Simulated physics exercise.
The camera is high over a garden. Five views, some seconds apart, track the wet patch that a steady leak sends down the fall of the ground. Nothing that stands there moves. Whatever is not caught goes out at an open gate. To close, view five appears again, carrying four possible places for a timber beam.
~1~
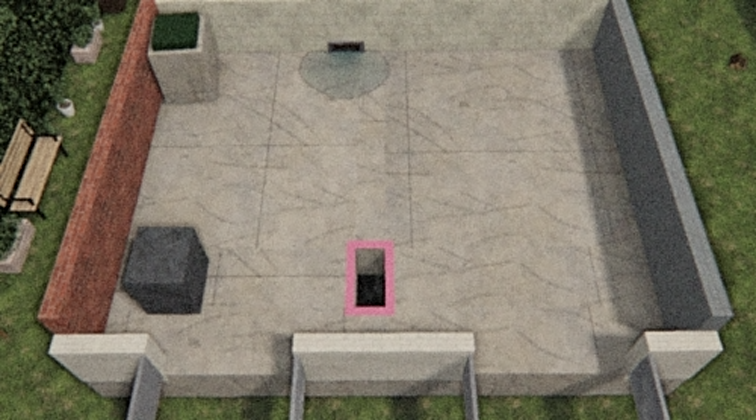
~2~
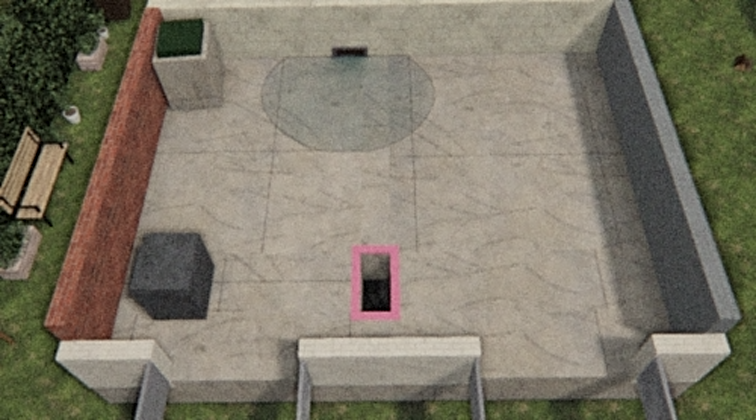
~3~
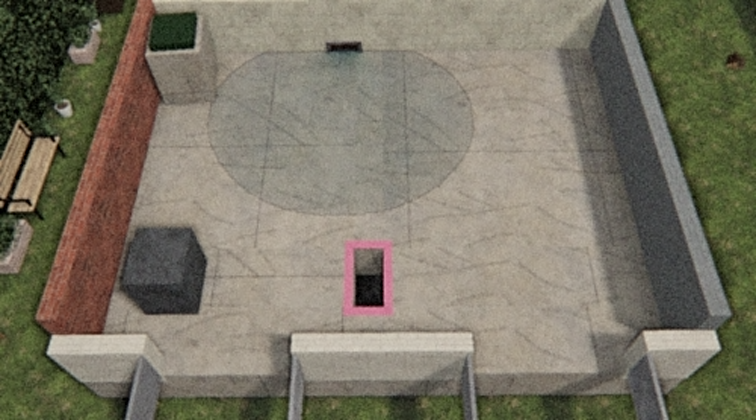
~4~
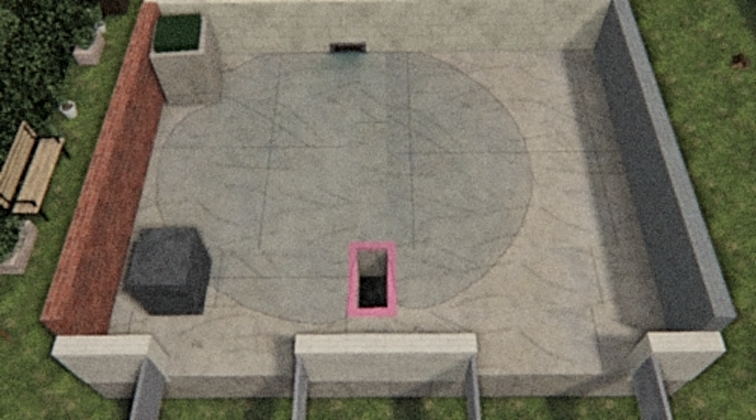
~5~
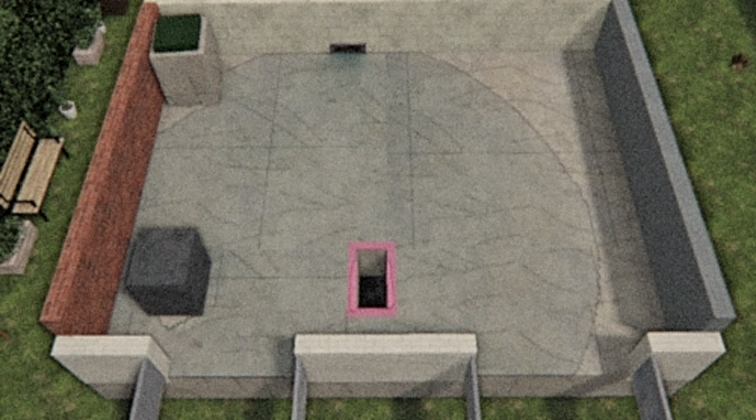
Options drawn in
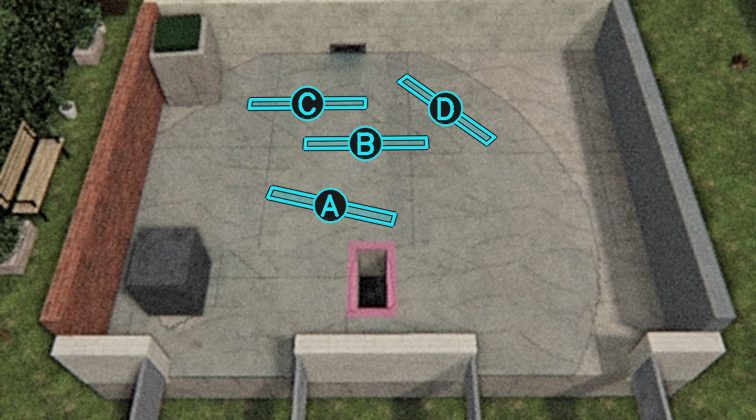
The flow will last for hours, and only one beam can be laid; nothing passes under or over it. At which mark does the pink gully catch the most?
D beats the others.
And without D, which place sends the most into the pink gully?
That is place C.
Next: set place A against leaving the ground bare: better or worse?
Place A is worse.
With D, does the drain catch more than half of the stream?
No.
In cyan, A from (270, 192) to (393, 219); B from (305, 143) to (426, 142); C from (249, 104) to (365, 102); D from (403, 79) to (490, 140).
If A is chosen, about 10 % of the stream goes into the pink gully, about 90 % out by the gates.
If B is chosen, about 7 % of the stream goes into the pink gully, about 93 % out by the gates.
If C is chosen, about 14 % of the stream goes into the pink gully, about 86 % out by the gates.
If D is chosen, about 24 % of the stream goes into the pink gully, about 76 % out by the gates.
